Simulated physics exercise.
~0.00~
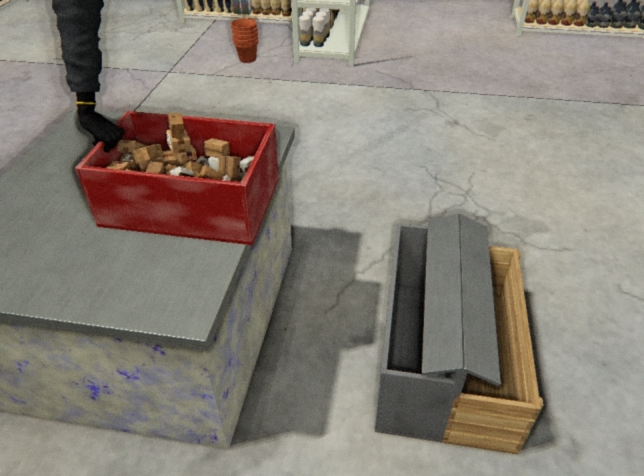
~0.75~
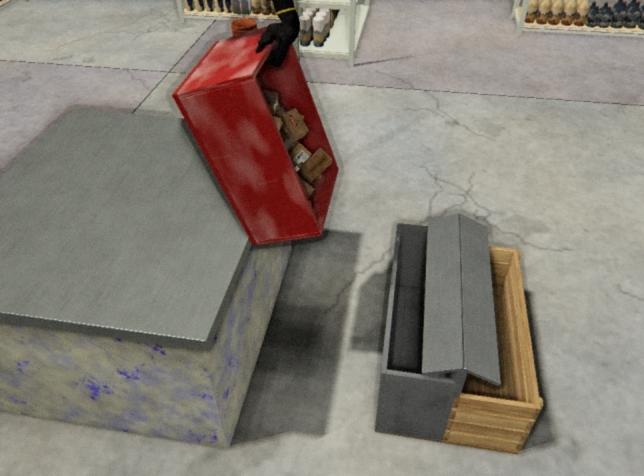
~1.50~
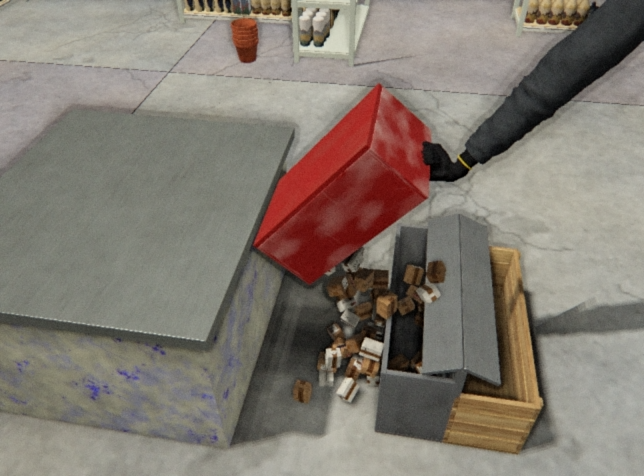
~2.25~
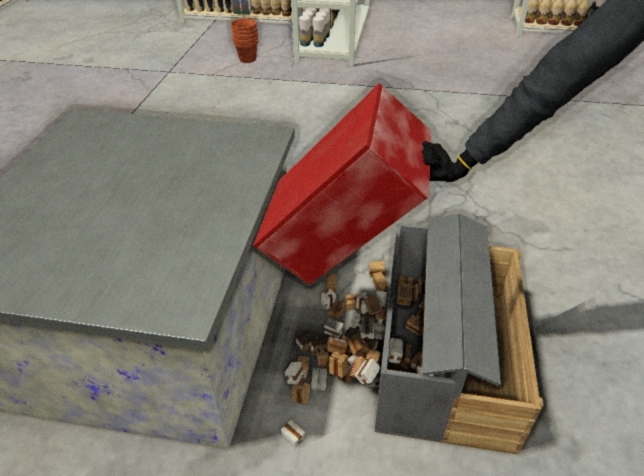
A red crate of small brown and white parcels is lifted and tipped rightward off a bench top by a dark-gloved hand, spilling its load towards a grey box beside a wooden tub; some parcels land in the grey box, while many lie on the floor short of it.
